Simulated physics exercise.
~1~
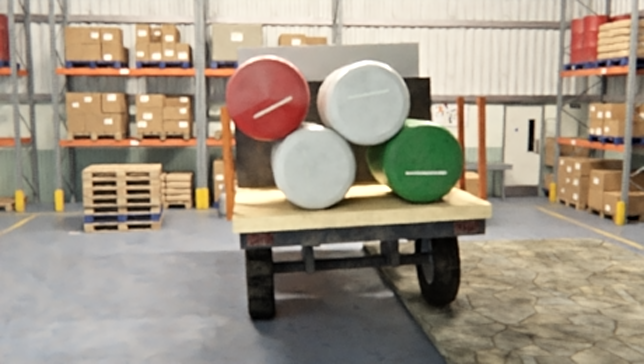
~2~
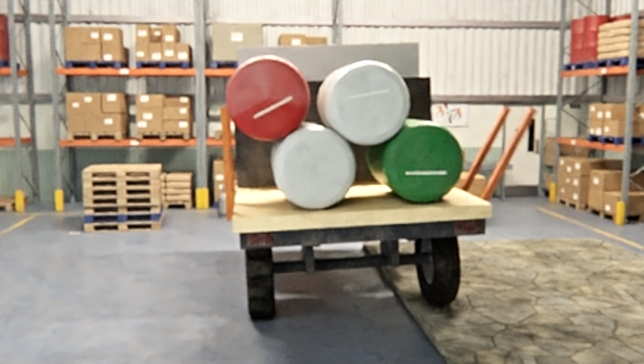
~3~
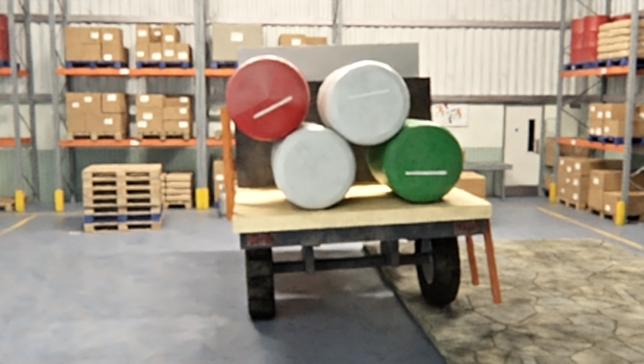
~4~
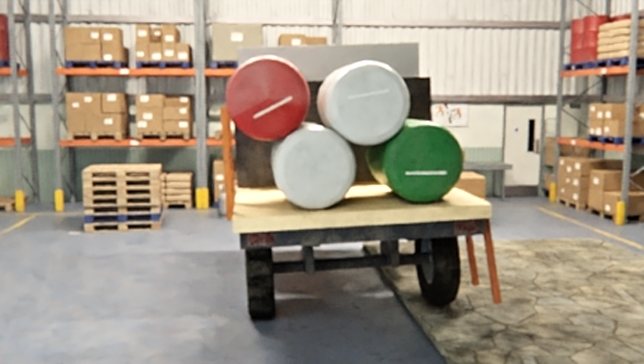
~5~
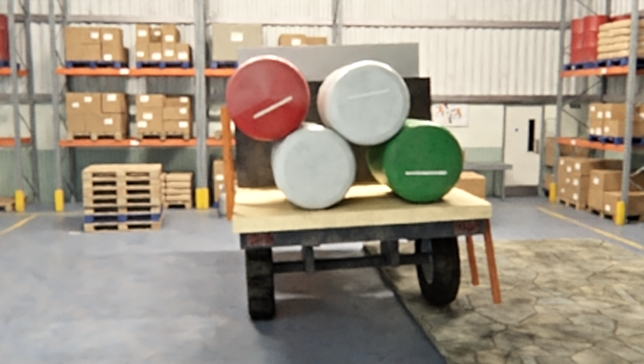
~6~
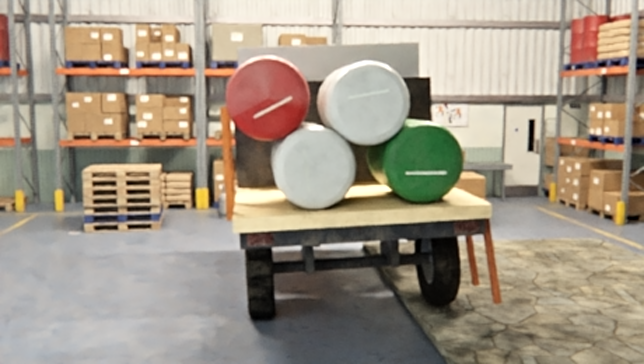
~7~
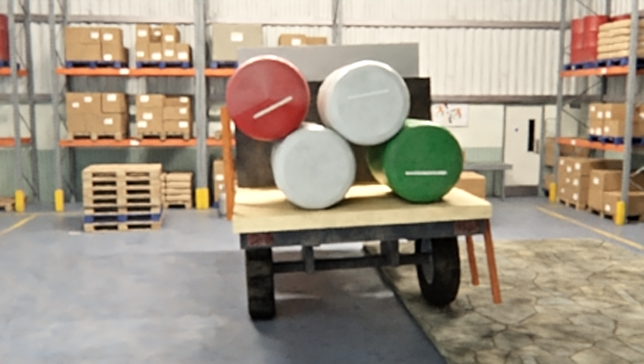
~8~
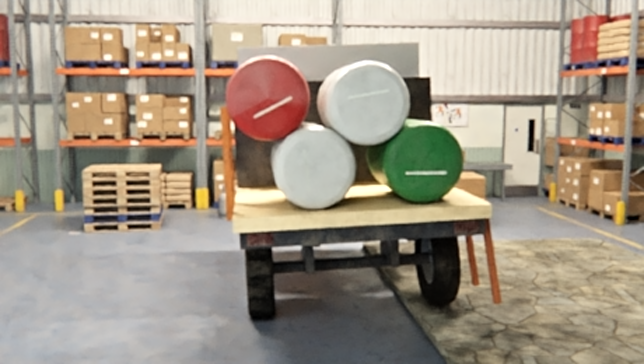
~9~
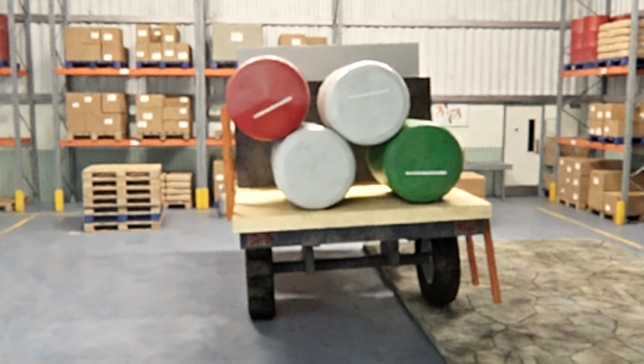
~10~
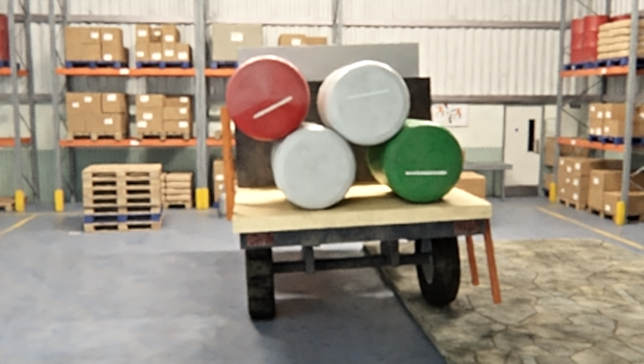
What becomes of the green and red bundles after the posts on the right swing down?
Both stay aboard. The green one remains on the deck at the lower right of the stack, and the red one remains resting up at the upper left.
